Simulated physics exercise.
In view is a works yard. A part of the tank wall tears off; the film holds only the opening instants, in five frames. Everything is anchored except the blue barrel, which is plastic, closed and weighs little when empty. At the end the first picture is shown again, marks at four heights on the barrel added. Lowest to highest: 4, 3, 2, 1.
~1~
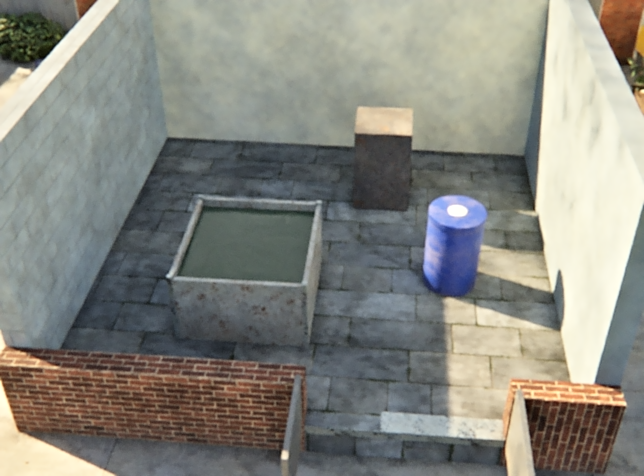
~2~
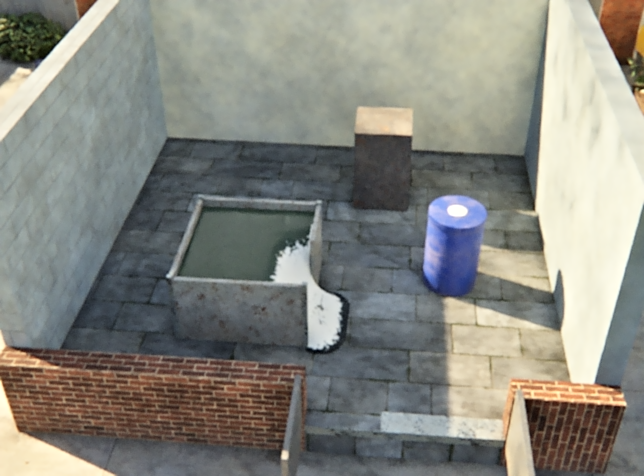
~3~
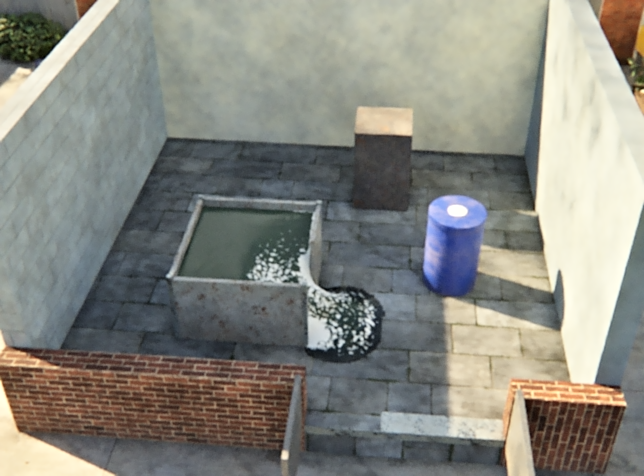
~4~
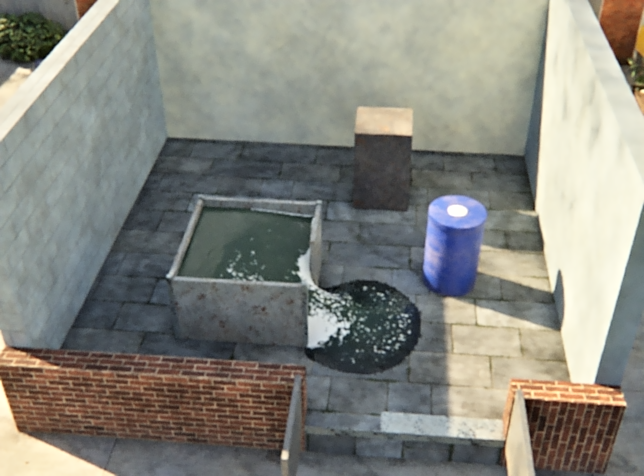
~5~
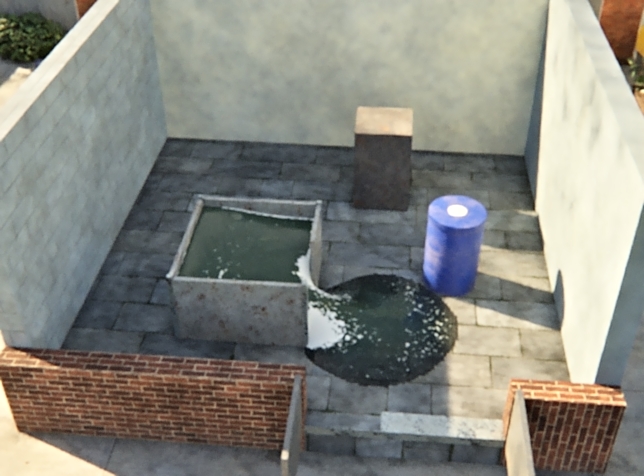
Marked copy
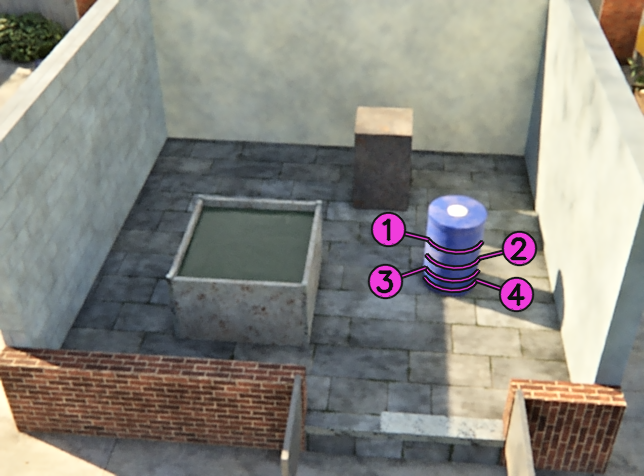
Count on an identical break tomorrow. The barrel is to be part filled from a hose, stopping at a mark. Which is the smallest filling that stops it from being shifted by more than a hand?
Level 3.
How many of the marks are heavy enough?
Three.
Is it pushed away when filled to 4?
Yes, that goes wrong.
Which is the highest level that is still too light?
4 it is.
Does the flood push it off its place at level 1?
No.
On the marked copy, 1 at (455, 252); 2 at (453, 268); 3 at (452, 280); 4 at (451, 290); from the bottom up 4, 3, 2, 1.
With 1, it does not move.
With 2, it does not move.
With 3, it does not move.
With 4, it is pushed about half its own width away.
